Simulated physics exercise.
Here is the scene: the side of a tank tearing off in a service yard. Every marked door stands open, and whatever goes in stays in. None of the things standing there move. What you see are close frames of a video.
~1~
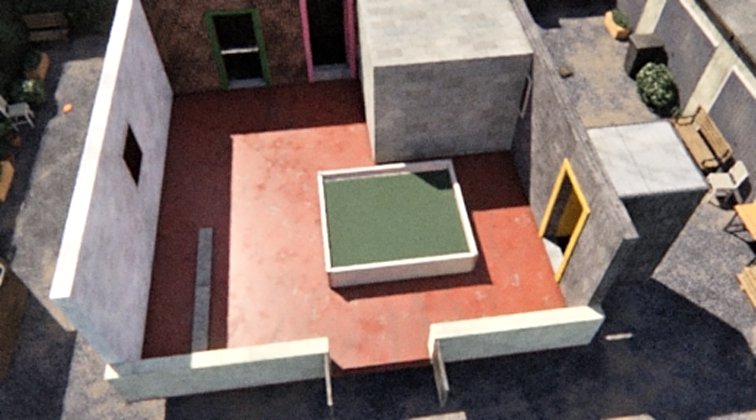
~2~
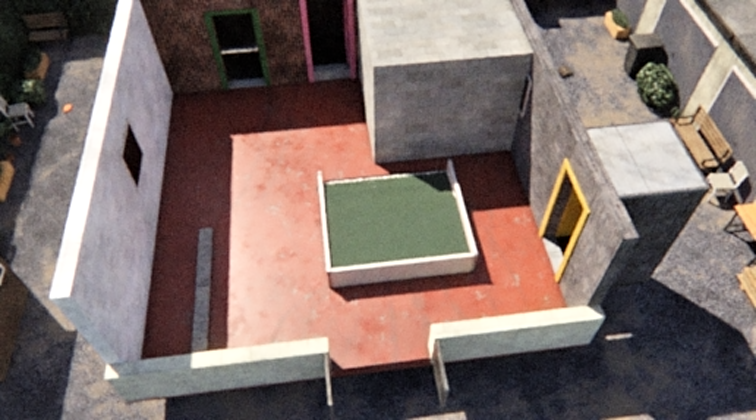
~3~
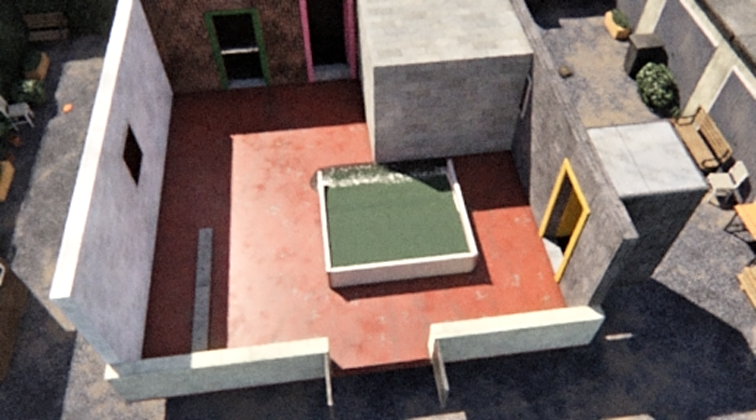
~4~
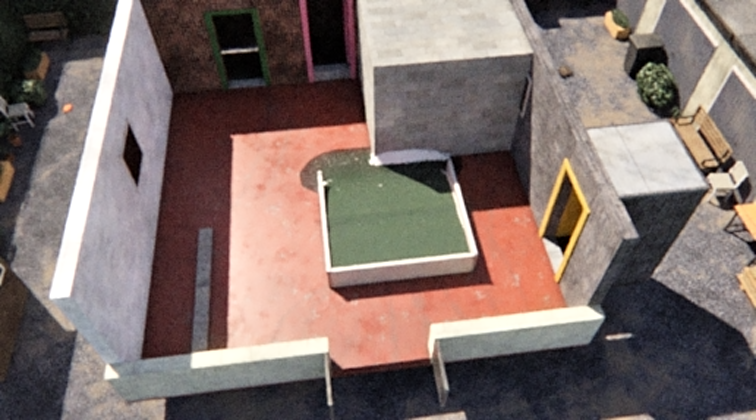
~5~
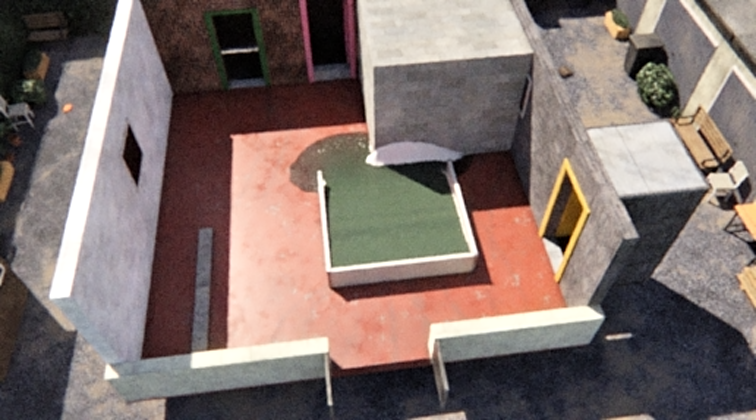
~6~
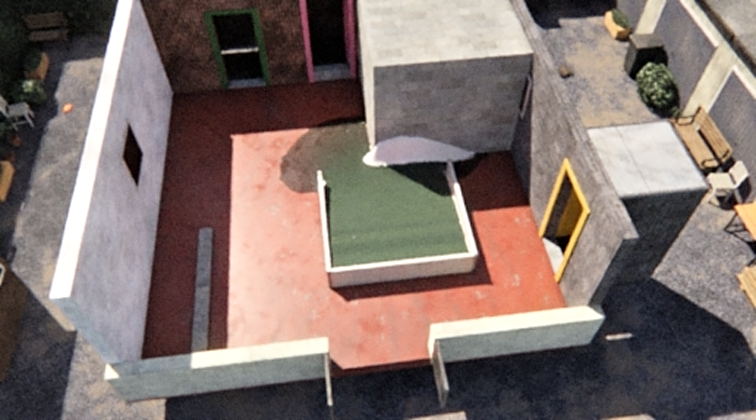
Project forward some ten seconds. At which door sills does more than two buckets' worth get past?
Outcome: The green door will receive over two buckets. The pink door will receive two buckets or fewer. The yellow door will receive two buckets or fewer.
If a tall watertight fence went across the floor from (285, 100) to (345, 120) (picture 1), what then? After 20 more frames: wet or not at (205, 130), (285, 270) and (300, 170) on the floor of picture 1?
Submerged, untouched, submerged.
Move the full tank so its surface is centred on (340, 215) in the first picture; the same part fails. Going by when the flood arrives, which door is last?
My pick is the yellow one.
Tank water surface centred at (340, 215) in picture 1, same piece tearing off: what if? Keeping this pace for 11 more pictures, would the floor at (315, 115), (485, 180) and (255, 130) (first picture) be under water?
My reading is hit by the flood first, hit by the flood next and hit by the flood last.
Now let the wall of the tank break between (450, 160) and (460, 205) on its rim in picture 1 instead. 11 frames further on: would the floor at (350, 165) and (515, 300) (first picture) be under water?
In order - first: Not reached, second: Drenched.
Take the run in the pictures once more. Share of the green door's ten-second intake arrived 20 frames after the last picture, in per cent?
Approximately 25 per cent.
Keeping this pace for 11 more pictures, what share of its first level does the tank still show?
Near 48 in a hundred.
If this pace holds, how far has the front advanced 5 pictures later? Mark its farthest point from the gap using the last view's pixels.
The flood front should get to about (309, 86).
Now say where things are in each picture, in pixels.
The first frame shows the open tank at (393, 214) is whole and still.
In the second frame, water pours out on the open tank's far side and has run to a hidden place.
In the third frame, the front is at (315, 182), out from the gap on the open tank's far side.
In the fourth frame, the front is at (306, 174), out from the gap on the open tank's far side.
In the fifth frame, water pours out on the open tank's far side and has run to (468, 156).
In the sixth frame, water pours out on the open tank's far side and has run to (482, 154).
A moment on, water covers 20 % of the floor; the green door not reached, the pink door wet at the sill, nothing in, the yellow door not reached.
Next, water covers 30 % of the floor; the green door wet at the sill, nothing in, the pink door wet at the sill, nothing in, the yellow door wet at the sill, nothing in.
Then, water covers 50 % of the floor; the green door over two buckets in, the pink door wet at the sill, nothing in, the yellow door wet at the sill, nothing in.
Later, water covers 70 % of the floor; the green door over two buckets in, the pink door wet at the sill, nothing in, the yellow door wet at the sill, nothing in.
In the end, water covers 95 % of the floor; the green door far over two buckets in, the pink door wet at the sill, nothing in, the yellow door under two buckets in.
